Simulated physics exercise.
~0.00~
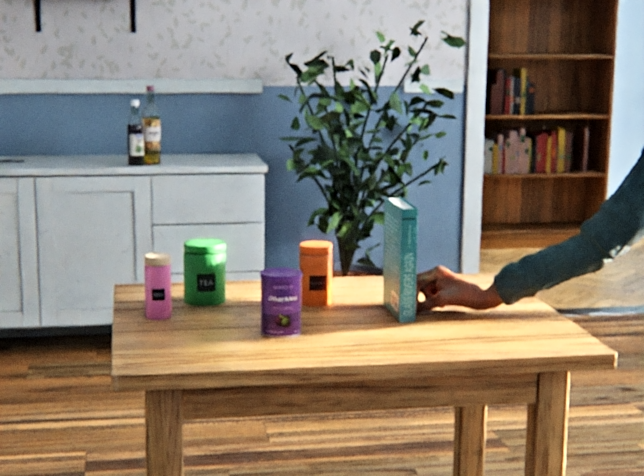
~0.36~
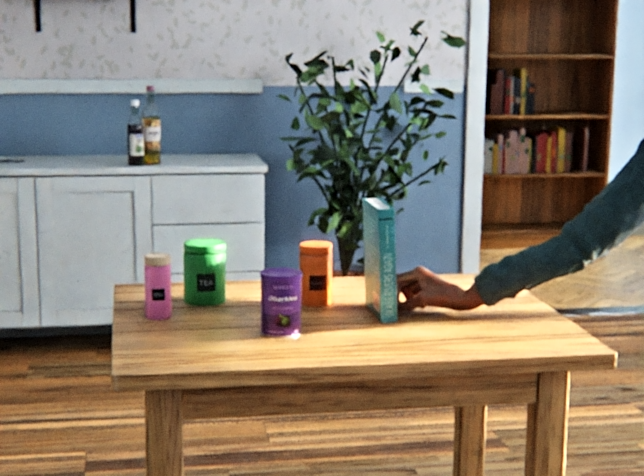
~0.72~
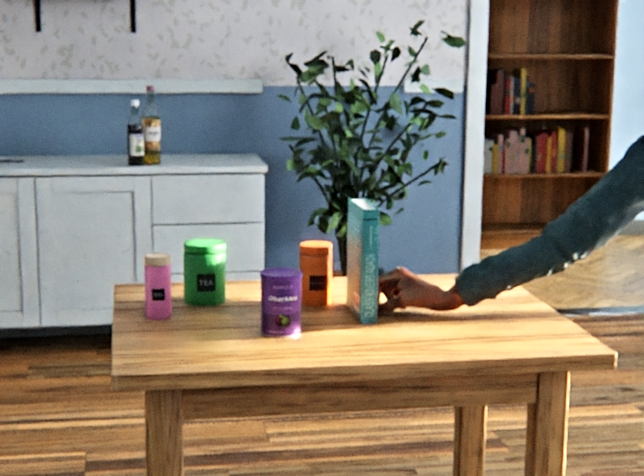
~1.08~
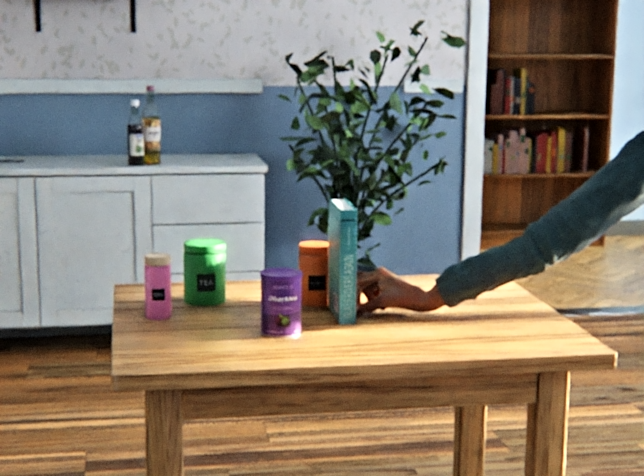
At the start, a turquoise book stands upright toward the right side of a wooden table, with a pink shaker, a green jar, a purple tin and an orange jar to its left. A hand in a teal sleeve reaches in from the right, its fingers at the lower part of the book. The hand pushes the book slowly to the left, and the book slides along without tipping. It continues left in small steps, nearing the orange jar. In the end, the book is still standing, partly in front of the orange jar, while the other containers remain in place.
